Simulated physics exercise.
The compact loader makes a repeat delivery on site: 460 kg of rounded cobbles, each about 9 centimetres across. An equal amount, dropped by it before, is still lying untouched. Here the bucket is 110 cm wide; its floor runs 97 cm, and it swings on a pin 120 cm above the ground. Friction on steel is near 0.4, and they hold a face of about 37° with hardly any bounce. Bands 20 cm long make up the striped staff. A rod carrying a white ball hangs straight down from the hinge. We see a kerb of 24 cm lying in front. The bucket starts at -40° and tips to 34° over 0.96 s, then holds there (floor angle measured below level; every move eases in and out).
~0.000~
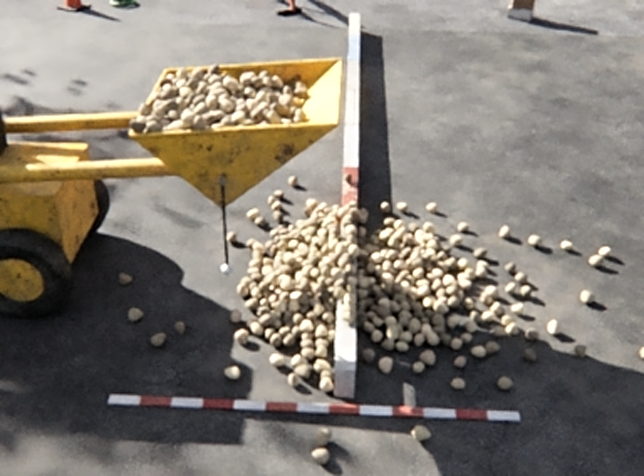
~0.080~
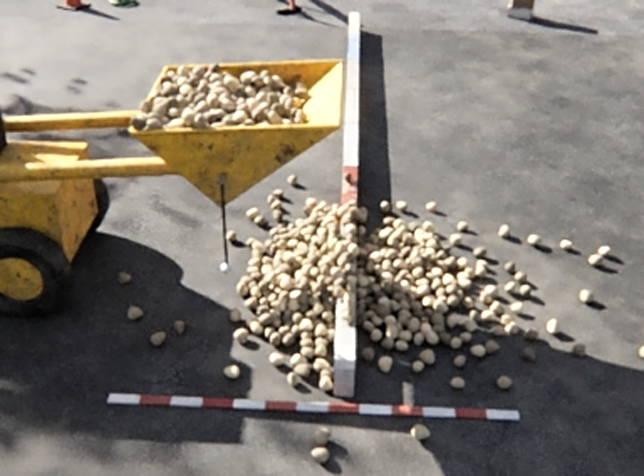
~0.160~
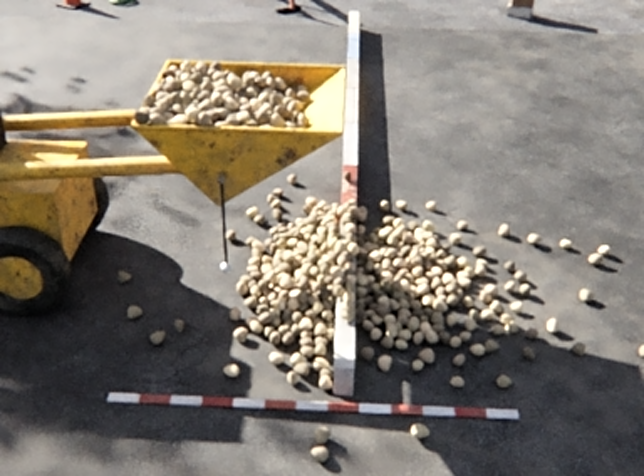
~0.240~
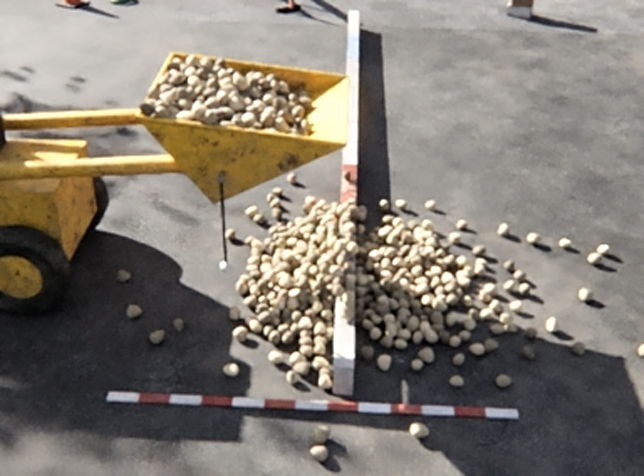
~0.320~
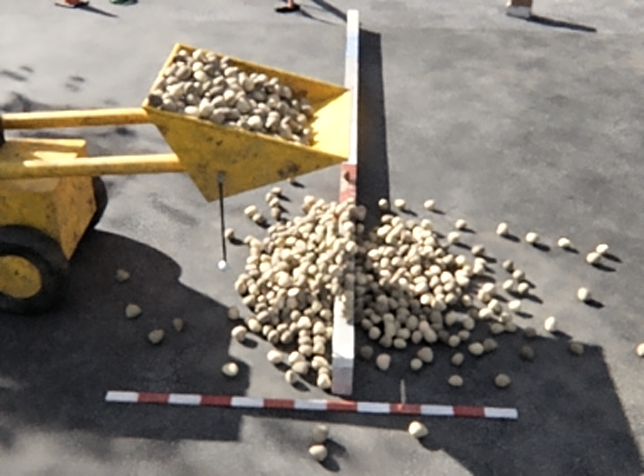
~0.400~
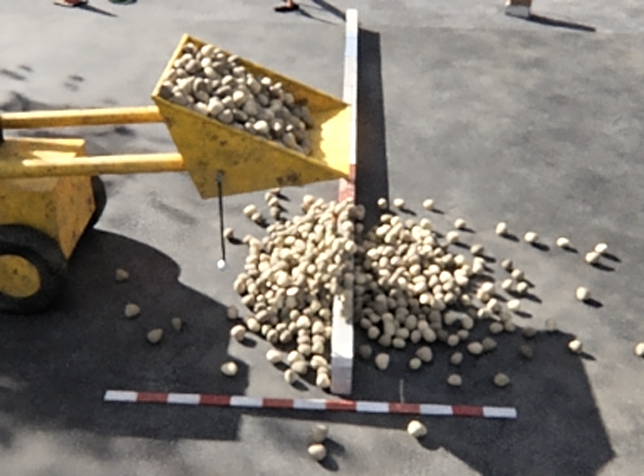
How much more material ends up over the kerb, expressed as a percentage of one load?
About 86 per cent of a load more.
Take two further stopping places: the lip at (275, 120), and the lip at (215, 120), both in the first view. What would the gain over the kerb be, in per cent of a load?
Roughly 15 and 0 percent, in that order.
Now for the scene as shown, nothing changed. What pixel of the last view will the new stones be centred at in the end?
In the last view, about pixel (395, 269).
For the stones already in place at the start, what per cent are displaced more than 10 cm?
Roughly 20 percent.
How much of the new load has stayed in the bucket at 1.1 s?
Close to 75 per cent of the load.
After 0.7 s the floor is at 22°; in per cent of one load, 100 in the bucket, 59 on this side of the kerb, 42 over the kerb; the foremost stones are at (579, 285).
After 1.1 s the floor is at 34°; in per cent of one load, 76 in the bucket, 80 on this side of the kerb, 45 over the kerb; the foremost stones are at (579, 285).
After 1.4 s the floor is at 34°; in per cent of one load, 29 in the bucket, 83 on this side of the kerb, 89 over the kerb; the foremost stones are at (579, 285).
After 4.1 s the floor is at 34°; in per cent of one load, 0 in the bucket, 73 on this side of the kerb, 128 over the kerb; the foremost stones are at (579, 279). Net gain over the kerb, 86.
